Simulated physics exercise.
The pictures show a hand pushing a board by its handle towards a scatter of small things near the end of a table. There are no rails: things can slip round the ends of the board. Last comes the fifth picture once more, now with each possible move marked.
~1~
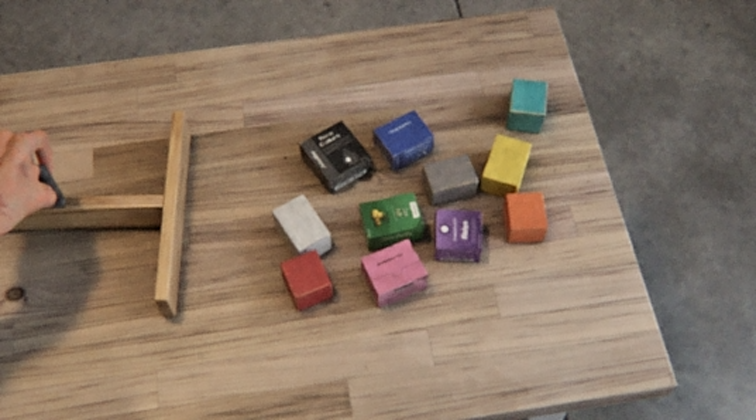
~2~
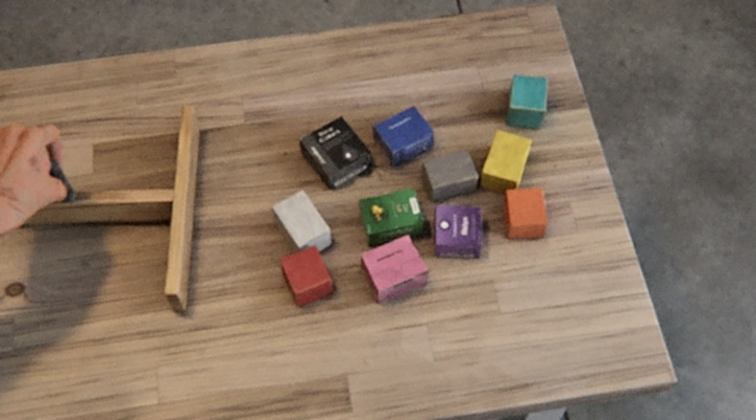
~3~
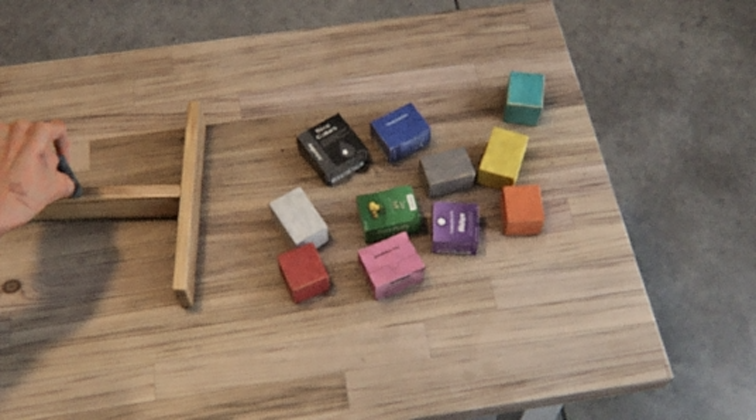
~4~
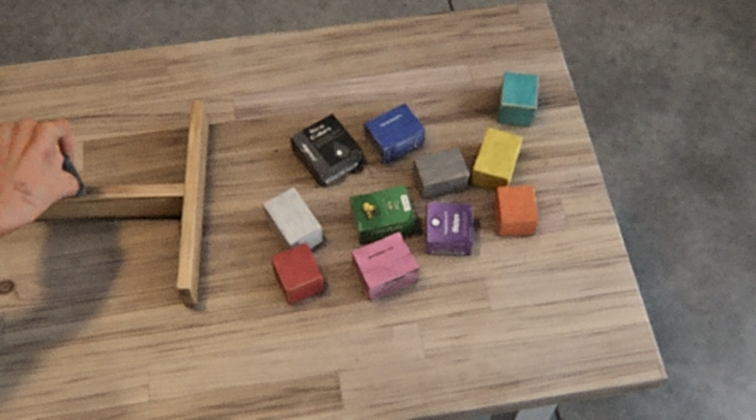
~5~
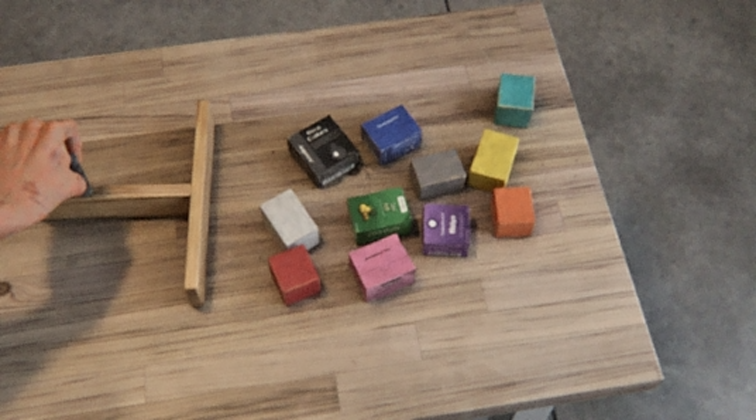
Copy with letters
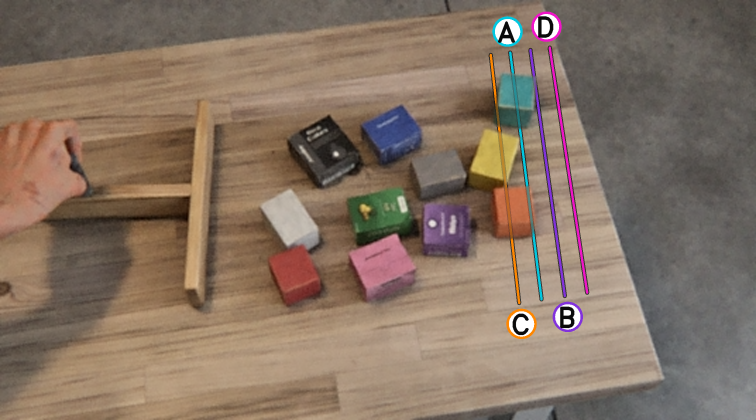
On a wood-grained table, a hand at the left grips the handle of a T-shaped wooden board, facing a loose scatter of colourful little blocks and boxes. The hand pushes the board a short way rightward, narrowing the gap, while the scattered pieces keep their arrangement, untouched by the board.
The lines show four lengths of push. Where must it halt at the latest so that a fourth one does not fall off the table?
C.
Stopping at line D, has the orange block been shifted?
Yes.
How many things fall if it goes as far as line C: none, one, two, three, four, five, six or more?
By then, three.
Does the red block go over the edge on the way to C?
By then, no.
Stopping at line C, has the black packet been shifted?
Yes.
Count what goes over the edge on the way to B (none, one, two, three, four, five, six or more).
Six or more.
On the marked copy, A at (525, 167); B at (546, 164); C at (504, 170); D at (567, 161).
Taking C. A third of the way, board (309, 174); pink packet (389, 269); red block (338, 273).
Two thirds of the way, board (420, 159); orange block (583, 204); yellow block (543, 156).
When it is over, board (503, 147); yellow block over the edge; orange block over the edge; three fallen.
As for the rest, A drops five; B drops six; D drops nine.
